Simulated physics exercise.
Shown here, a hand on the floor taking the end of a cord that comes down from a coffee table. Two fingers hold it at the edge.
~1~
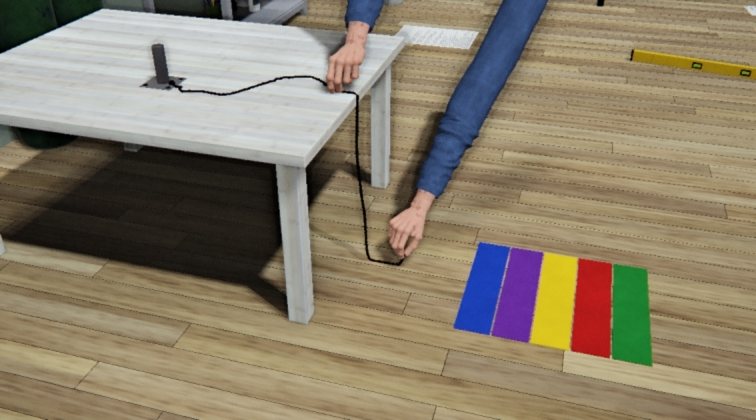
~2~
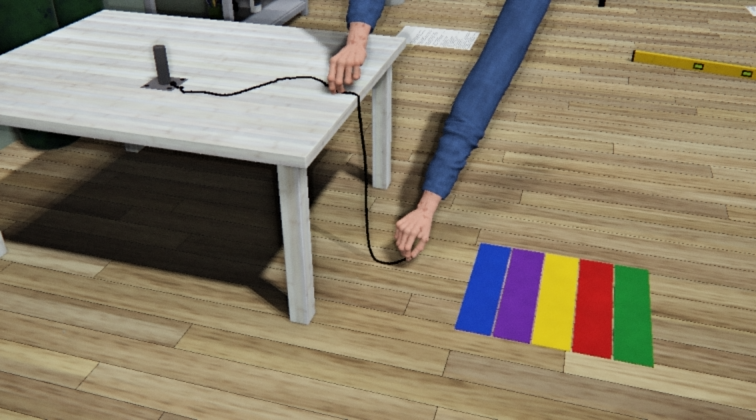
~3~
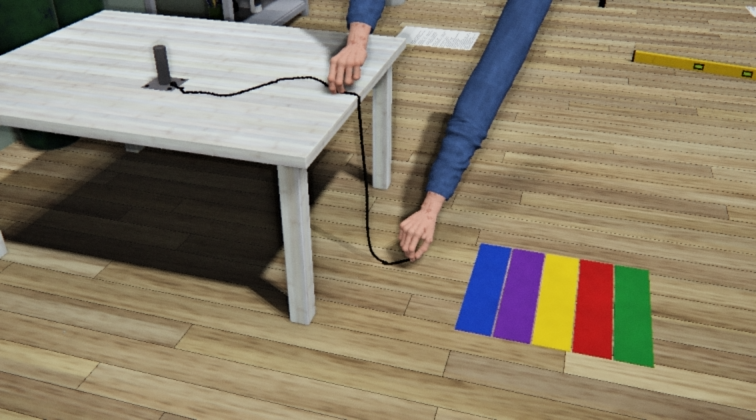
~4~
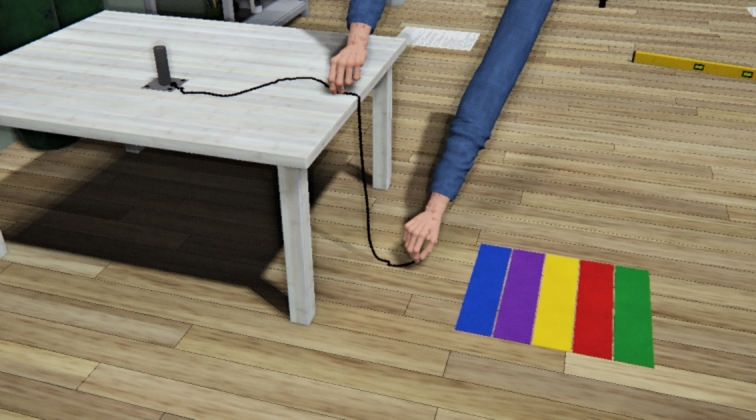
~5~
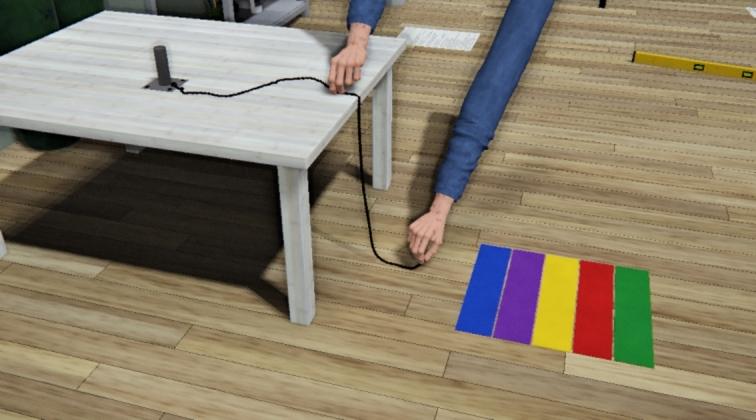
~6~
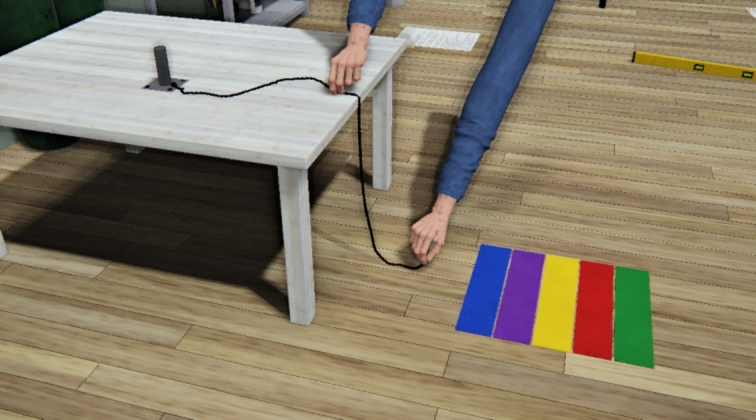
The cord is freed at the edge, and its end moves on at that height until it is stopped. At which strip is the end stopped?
It halts on the red strip.
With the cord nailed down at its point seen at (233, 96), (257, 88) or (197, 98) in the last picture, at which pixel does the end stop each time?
About (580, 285), (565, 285) and (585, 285).
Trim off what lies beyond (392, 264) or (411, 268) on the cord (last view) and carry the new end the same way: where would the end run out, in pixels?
Try by try, around (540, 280) and (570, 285).
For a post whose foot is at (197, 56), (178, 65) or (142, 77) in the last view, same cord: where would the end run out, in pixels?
In that order: (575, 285), (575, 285) and (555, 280).
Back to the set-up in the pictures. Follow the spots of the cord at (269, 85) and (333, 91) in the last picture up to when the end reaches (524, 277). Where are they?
Near (295, 92) and (363, 128).
A little later, end near (524, 277); over purple.
Next, end near (570, 285); over yellow.
When it is tight, end near (597, 289); over red. Over red.
